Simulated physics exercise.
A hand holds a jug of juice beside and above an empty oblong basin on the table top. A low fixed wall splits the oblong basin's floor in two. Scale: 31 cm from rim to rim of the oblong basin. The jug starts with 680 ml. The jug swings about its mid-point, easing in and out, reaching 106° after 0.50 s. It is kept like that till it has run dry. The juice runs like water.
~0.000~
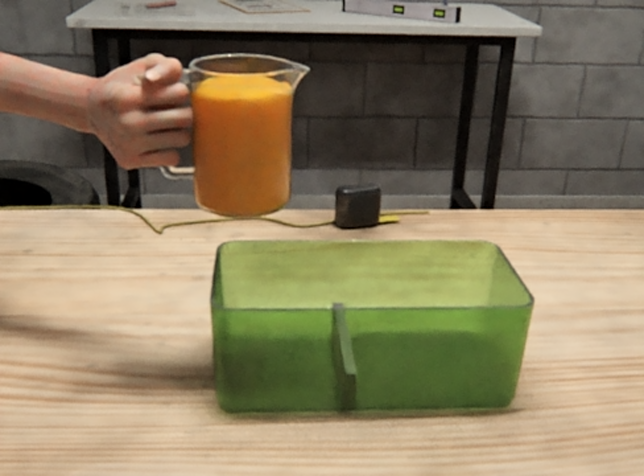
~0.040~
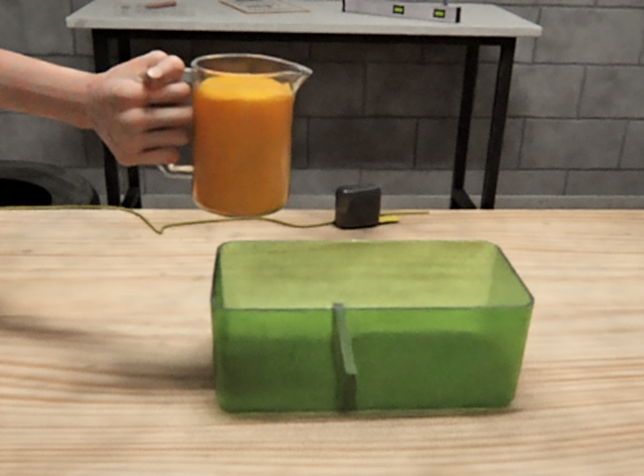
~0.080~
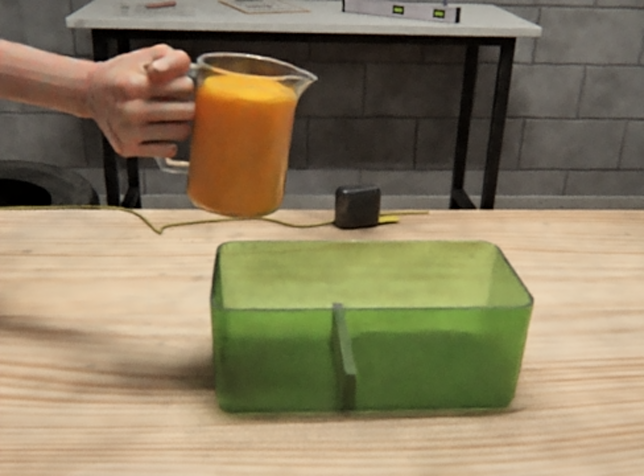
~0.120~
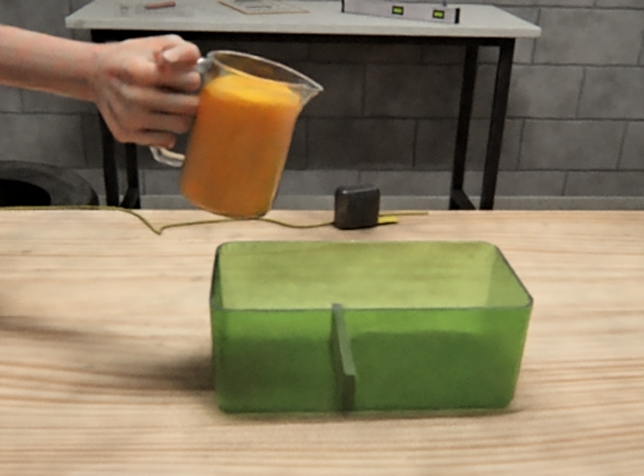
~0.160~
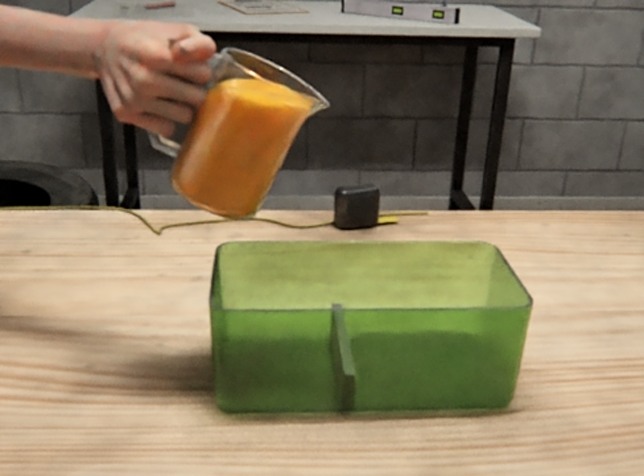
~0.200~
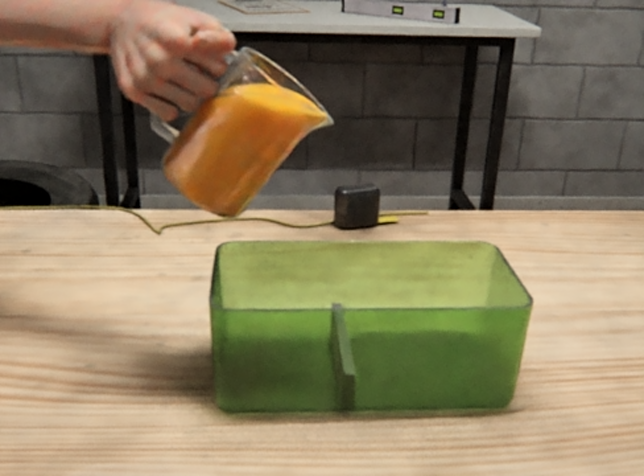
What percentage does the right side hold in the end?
Roughly 93 per cent is past the wall.
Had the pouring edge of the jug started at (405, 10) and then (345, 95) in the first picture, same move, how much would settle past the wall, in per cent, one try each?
In turn about 65 and 95 per cent.
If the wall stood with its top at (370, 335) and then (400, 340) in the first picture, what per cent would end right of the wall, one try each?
In turn about 65 and 10 per cent.
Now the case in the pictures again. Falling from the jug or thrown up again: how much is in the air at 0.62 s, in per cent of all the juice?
About 20 per cent.
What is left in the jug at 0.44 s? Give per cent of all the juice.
About 62 per cent.
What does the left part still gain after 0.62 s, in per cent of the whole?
Some 3 per cent.
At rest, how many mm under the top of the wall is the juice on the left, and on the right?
Some 42 mm on the left and 18 mm on the right.
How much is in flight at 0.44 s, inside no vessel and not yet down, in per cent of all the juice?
Near 24 in a hundred.
By 0.44 s the tilt is 102° and 62 per cent is still to pour, 0 is left of the wall and 13 right of it.
By 0.62 s the tilt is 106° and 22 per cent is still to pour, 1 is left of the wall and 57 right of it.
By 0.80 s the tilt is 106° and 5 per cent is still to pour, 2 is left of the wall and 84 right of it.
By 1.00 s the tilt is 106° and 1 per cent is still to pour, 3 is left of the wall and 92 right of it.
At rest 4 per cent lies left of the wall, 93 right of it and 3 outside.
